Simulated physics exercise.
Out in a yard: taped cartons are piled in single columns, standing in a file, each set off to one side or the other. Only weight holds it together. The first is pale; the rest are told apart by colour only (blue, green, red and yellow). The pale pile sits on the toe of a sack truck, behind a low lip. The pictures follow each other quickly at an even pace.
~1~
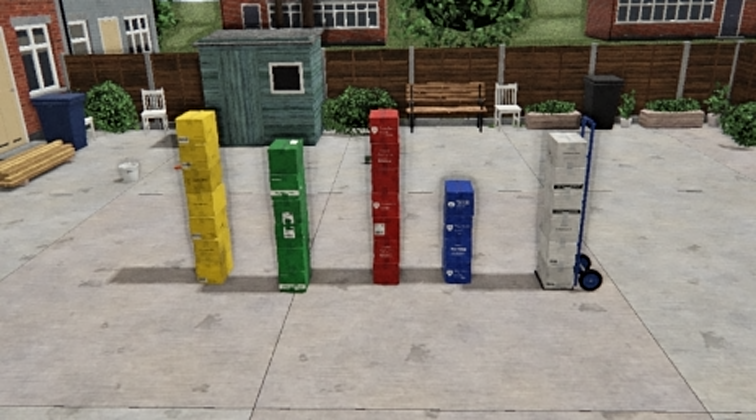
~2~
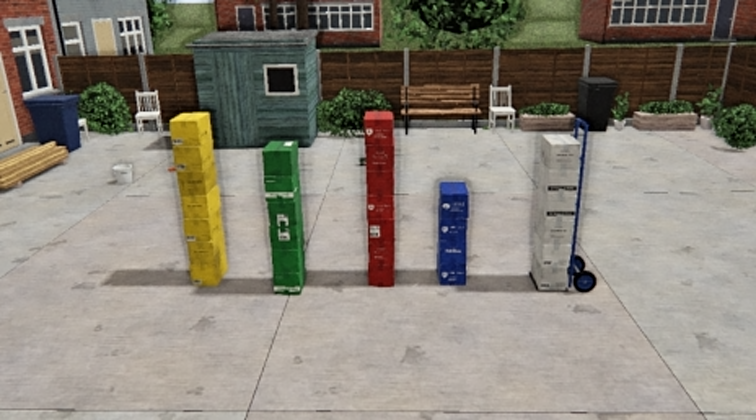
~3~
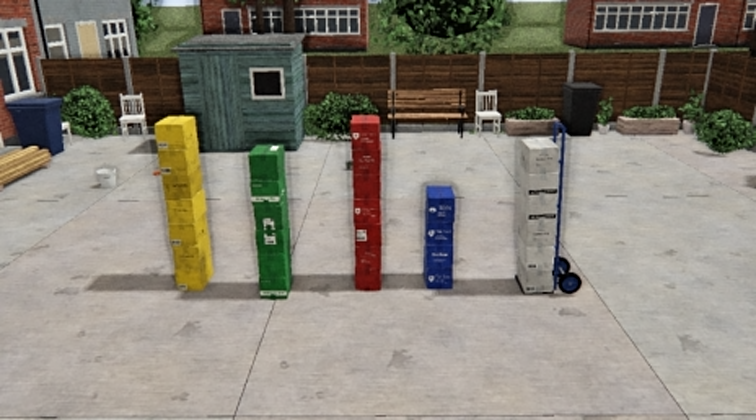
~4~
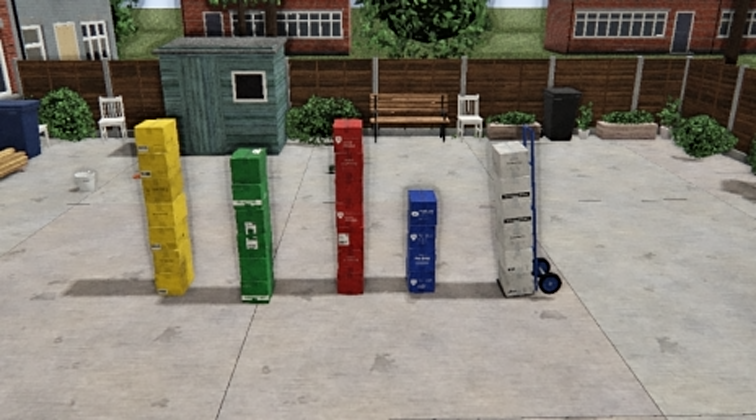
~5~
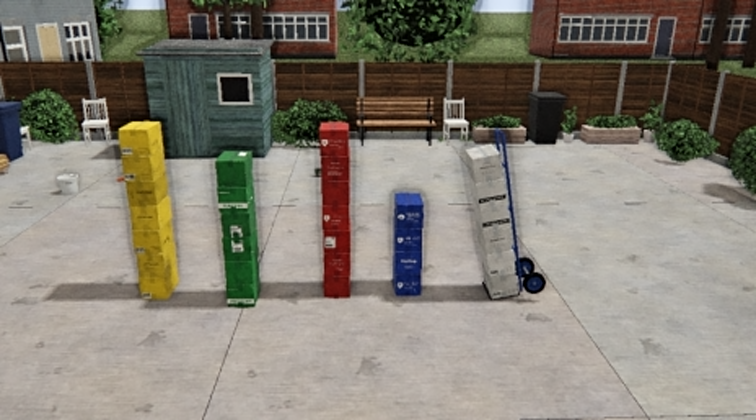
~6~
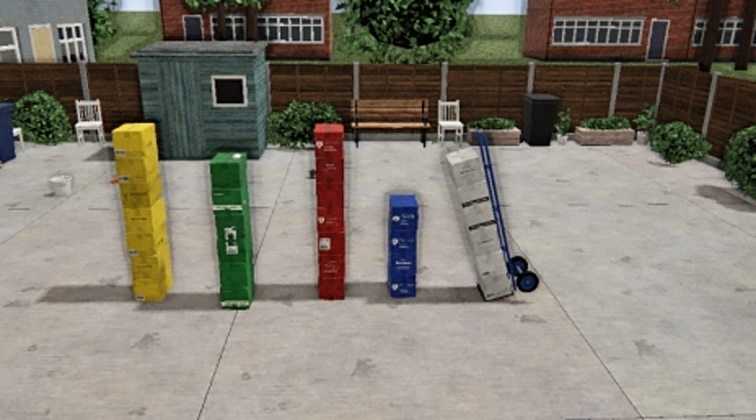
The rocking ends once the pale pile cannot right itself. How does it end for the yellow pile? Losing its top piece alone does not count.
In the end the yellow column gets wrecked.
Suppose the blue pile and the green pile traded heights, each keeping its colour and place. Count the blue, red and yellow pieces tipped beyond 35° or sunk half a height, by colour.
Pile by pile, blue 5, red 7, yellow 7.
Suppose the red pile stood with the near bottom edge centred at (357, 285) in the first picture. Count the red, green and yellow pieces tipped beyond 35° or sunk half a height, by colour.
Pile by pile, red 6, green 5, yellow 7.
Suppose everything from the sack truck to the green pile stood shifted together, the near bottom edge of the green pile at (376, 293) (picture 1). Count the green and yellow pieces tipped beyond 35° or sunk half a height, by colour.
Down at the end: Green 6, yellow 0.
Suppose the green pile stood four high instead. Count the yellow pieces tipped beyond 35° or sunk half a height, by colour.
Pile by pile, yellow 7.
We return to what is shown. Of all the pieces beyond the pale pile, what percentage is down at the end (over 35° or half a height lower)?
It is close to 90 per cent.
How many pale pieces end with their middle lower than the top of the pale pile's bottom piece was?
The count is 5.
Soon after the last picture, 6 of the pale pile down; none of the 7 yellow cartons down (3 of 24 in all colours); top yellow carton unmoved; top blue carton leaning well over, about its own height lower.
A little later, 6 of the pale pile down; none of the 7 yellow cartons down (15 of 24 in all colours); top yellow carton leaning clearly; top red carton leaning steeply, some five heights lower.
At rest, 6 of the pale pile down; 7 of the 7 yellow cartons down (22 of 24 in all colours); top yellow carton upside down; top red carton on its side. As the last picture would show them, middles, top red carton near (131, 230).
